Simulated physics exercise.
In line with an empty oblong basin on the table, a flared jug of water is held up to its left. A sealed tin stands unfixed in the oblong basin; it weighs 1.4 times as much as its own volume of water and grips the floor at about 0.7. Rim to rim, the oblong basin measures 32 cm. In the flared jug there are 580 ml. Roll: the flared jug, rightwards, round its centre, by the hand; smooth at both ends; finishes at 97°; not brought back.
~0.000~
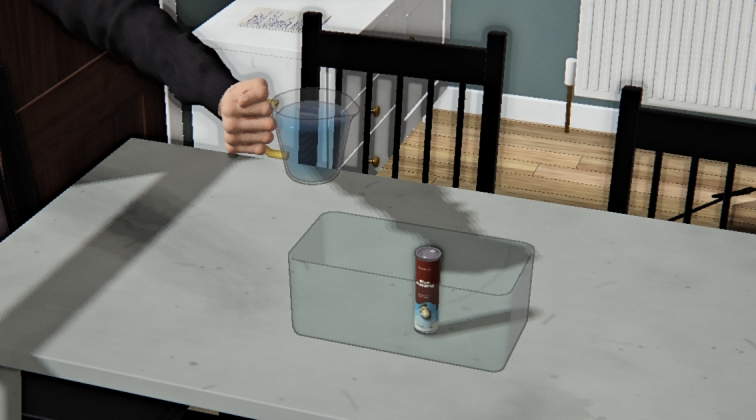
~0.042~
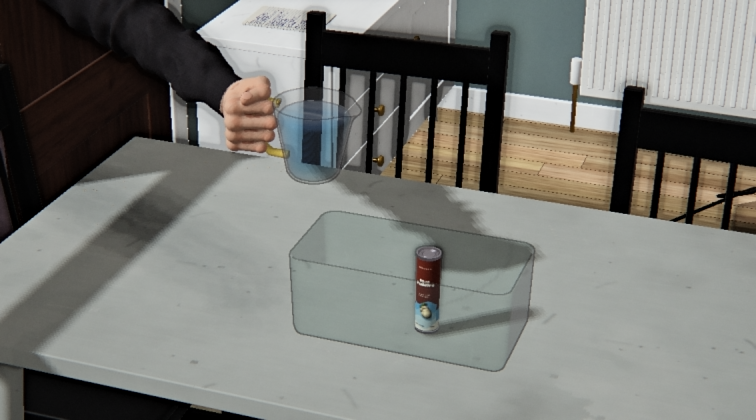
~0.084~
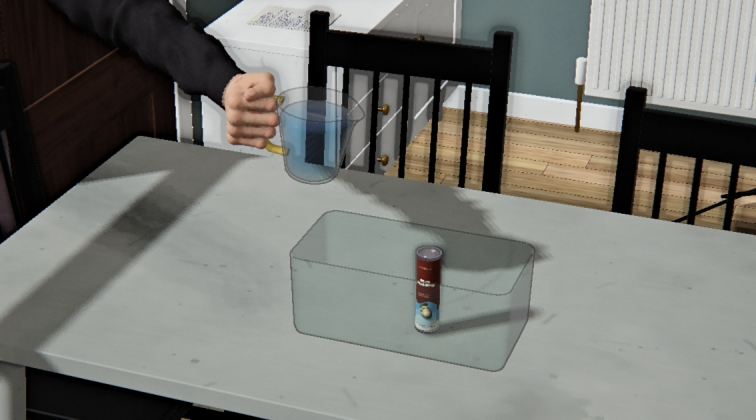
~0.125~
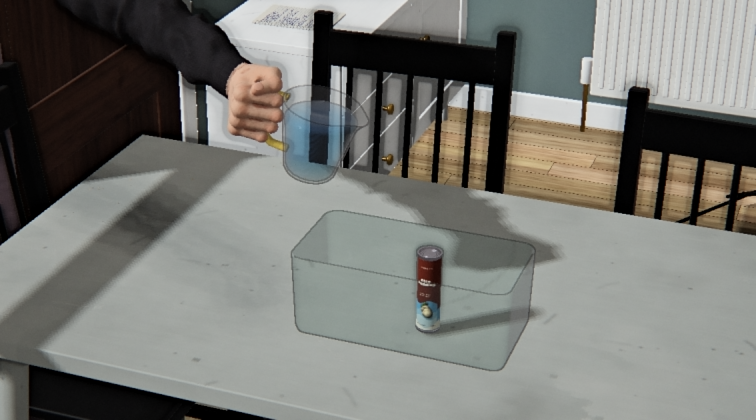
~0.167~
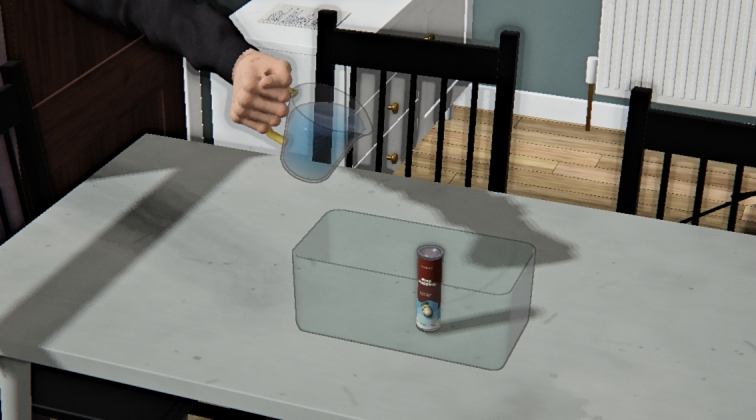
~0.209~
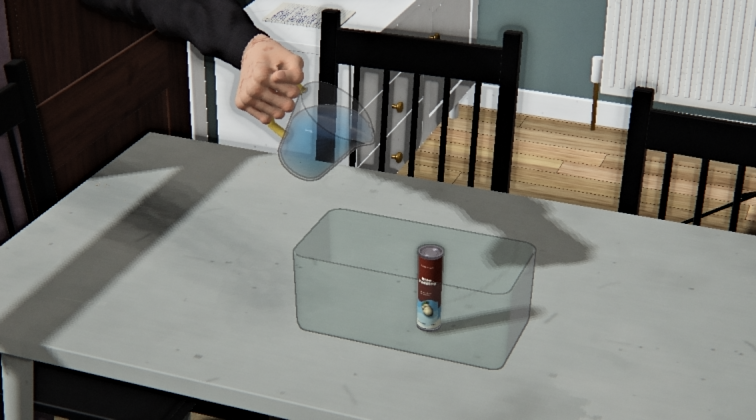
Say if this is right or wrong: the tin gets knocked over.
Wrong, it stays standing.
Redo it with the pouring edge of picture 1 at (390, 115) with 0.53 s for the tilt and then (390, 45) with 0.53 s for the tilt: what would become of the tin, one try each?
Try 1: Tipped over; try 2: Still standing.
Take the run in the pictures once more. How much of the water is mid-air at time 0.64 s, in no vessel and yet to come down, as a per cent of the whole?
About 18 % of the total.
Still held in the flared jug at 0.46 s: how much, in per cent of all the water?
Near 46 in a hundred.
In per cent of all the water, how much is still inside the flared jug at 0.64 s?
I reckon near 10 per cent still sits there.
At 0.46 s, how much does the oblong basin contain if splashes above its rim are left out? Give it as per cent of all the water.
Roughly 20 per cent.
After 0.46 s the tilt is 92° and 46 per cent is still to pour; the tin stands where it began.
After 0.64 s the tilt is 97° and 10 per cent is still to pour; the tin stands where it began.
After 0.82 s the tilt is 97° and 1 per cent is still to pour; the tin stands where it began.
After 1.03 s the tilt is 97° and 0 per cent is still to pour; the tin stands where it began.
In the end the tin stands where it began.
